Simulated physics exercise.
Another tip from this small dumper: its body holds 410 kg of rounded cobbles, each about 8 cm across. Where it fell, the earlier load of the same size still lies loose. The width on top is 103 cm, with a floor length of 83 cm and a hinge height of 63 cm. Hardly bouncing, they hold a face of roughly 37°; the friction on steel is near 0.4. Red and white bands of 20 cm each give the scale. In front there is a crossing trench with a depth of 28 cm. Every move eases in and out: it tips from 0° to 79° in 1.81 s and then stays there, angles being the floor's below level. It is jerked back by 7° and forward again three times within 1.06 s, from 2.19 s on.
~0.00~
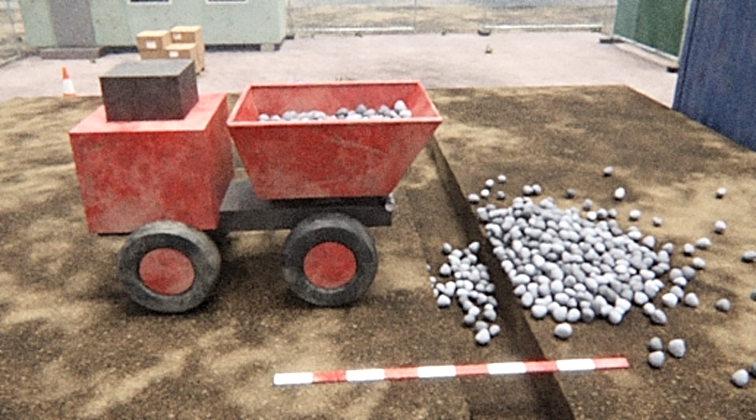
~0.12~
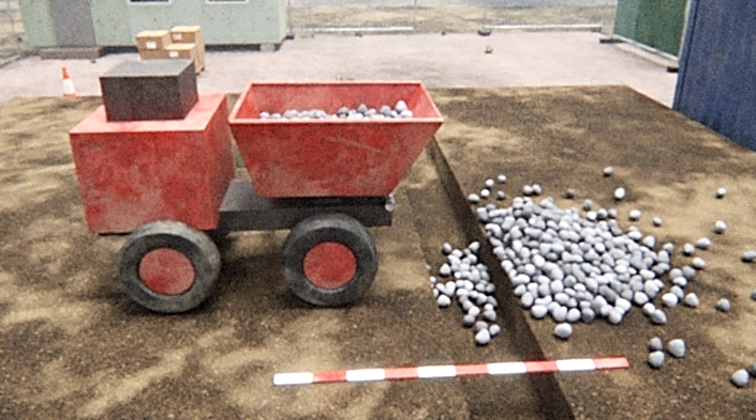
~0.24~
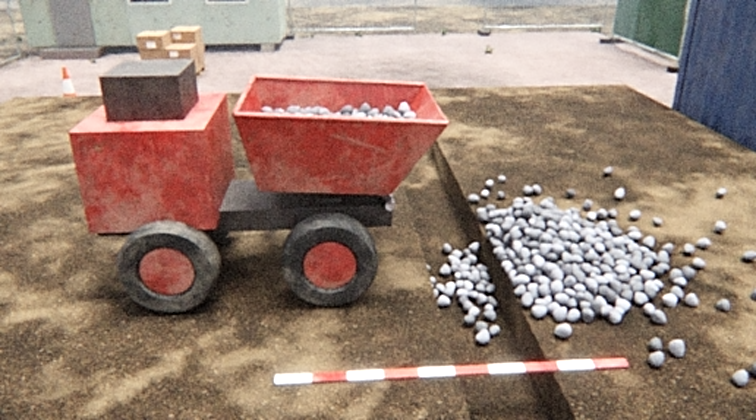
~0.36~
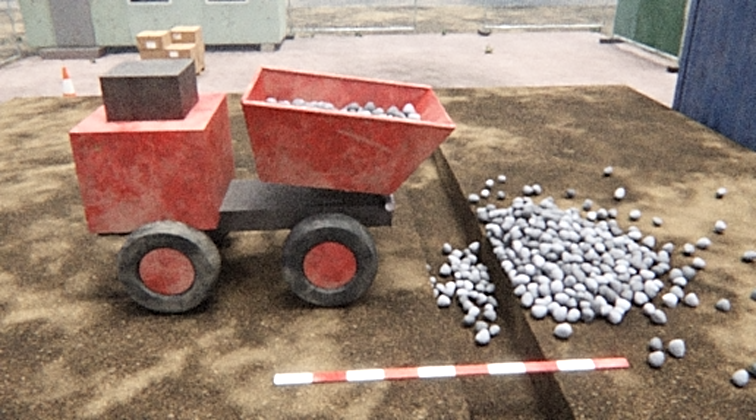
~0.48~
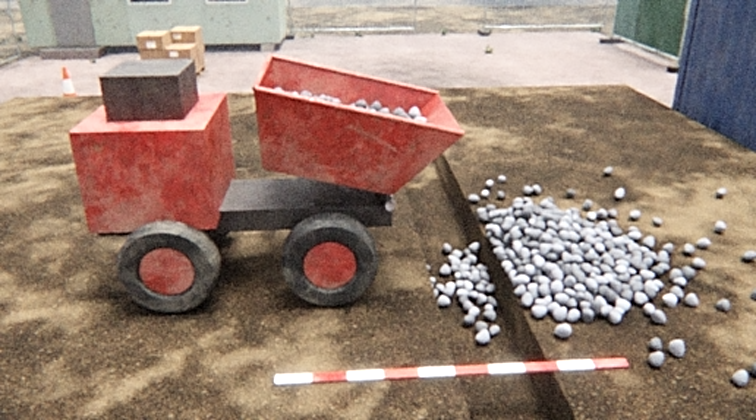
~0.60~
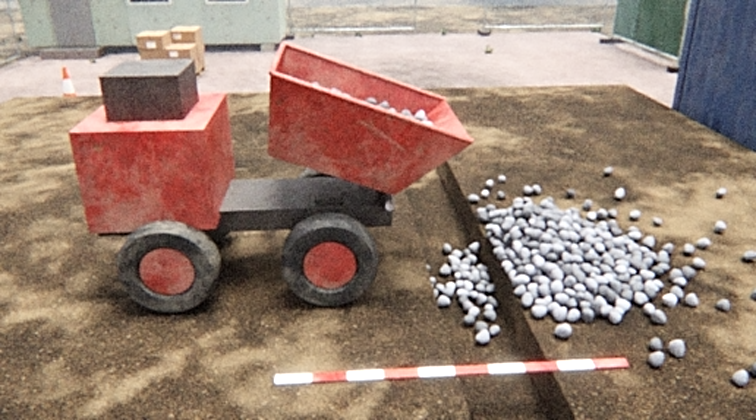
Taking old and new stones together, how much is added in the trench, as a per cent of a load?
About 63 per cent.
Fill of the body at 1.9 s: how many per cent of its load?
Some 65 %, roughly, is held.
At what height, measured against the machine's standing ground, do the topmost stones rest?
About 38 cm up from the ground the machine stands on.
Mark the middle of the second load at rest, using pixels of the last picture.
The centre sits about (489, 270).
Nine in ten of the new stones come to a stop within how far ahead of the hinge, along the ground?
Around 130 cm ahead of it.
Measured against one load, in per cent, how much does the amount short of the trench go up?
Some 0 per cent.
After 1.4 s the floor is at 67°; in per cent of one load, 100 in the body, 9 in the trench, 91 past the trench; the foremost stones are at (732, 246).
After 1.9 s the floor is at 79°; in per cent of one load, 64 in the body, 17 in the trench, 119 past the trench; the foremost stones are at (732, 246).
After 3.7 s the floor is at 79°; in per cent of one load, 0 in the body, 69 in the trench, 131 past the trench; the foremost stones are at (732, 246).
After 6.3 s the floor is at 79°; in per cent of one load, 0 in the body, 71 in the trench, 129 past the trench; the foremost stones are at (732, 246). Net gain in the trench, 63.
